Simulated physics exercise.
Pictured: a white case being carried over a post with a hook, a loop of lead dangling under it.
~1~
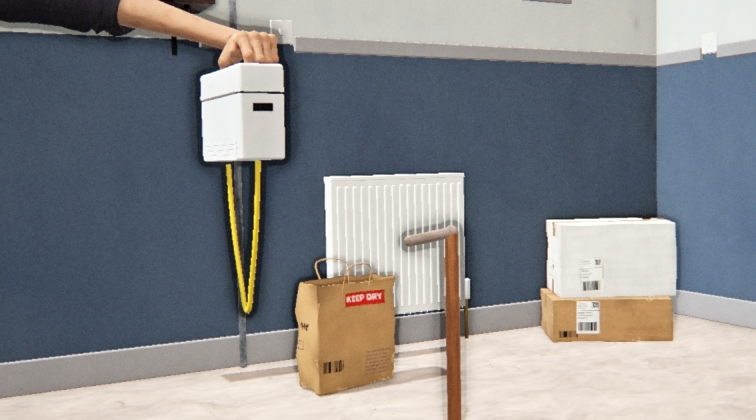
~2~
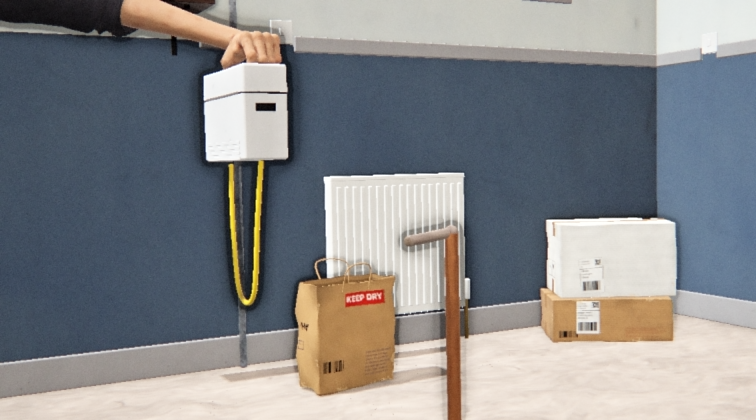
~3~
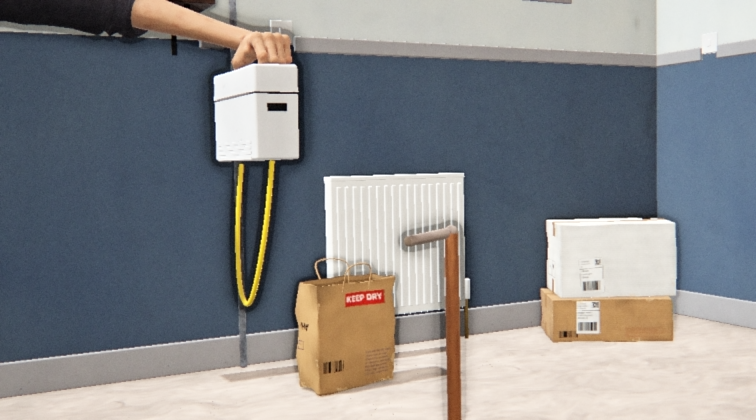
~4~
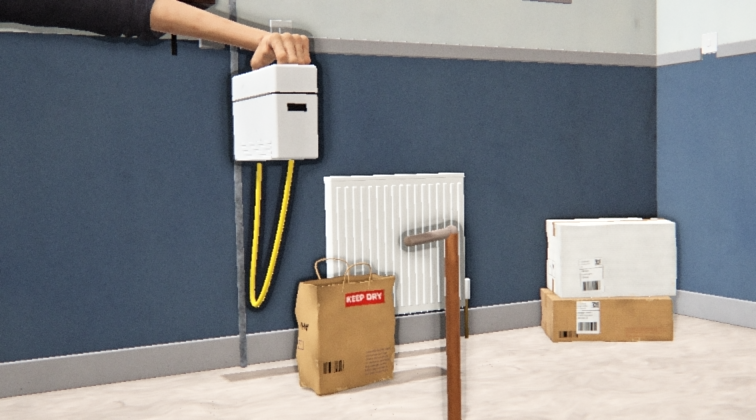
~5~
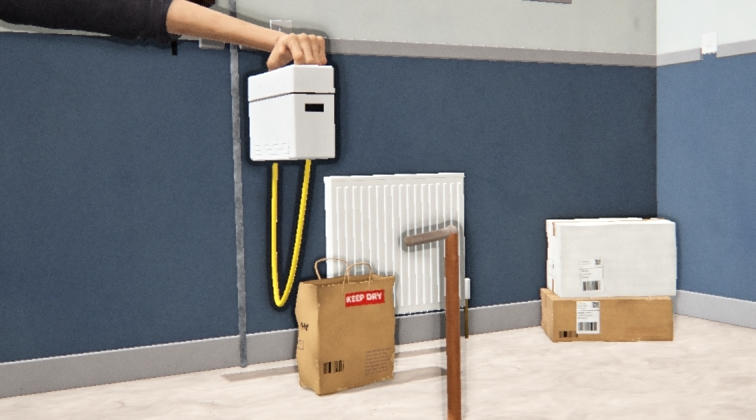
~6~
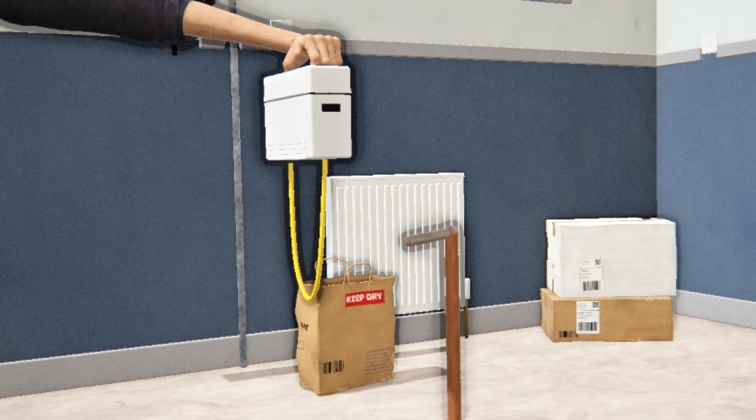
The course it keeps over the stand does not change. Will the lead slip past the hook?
No, it catches.
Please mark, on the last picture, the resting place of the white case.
Its centre ends up at (528, 117).
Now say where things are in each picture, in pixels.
White case (241, 116); hook tip (409, 241), in the first picture.
White case (244, 116); bottom of the loop (247, 303), in the second picture.
White case (255, 116), in the third picture.
White case (273, 116); bottom of the loop (256, 305), in the fourth picture.
White case (290, 116), in the fifth picture.
White case (306, 116); bottom of the loop (310, 299); hook tip (409, 241); hook points towards it, loop hangs below the hook, in the sixth picture.
Then, 0.74 s past the final frame, case nearing the post near (386, 116).
Then, 1.64 s past the final frame, case over the post near (474, 117).
When it is over, case past the post near (528, 117); loop tight round the post, hand stopped. The white case snags on the hook.
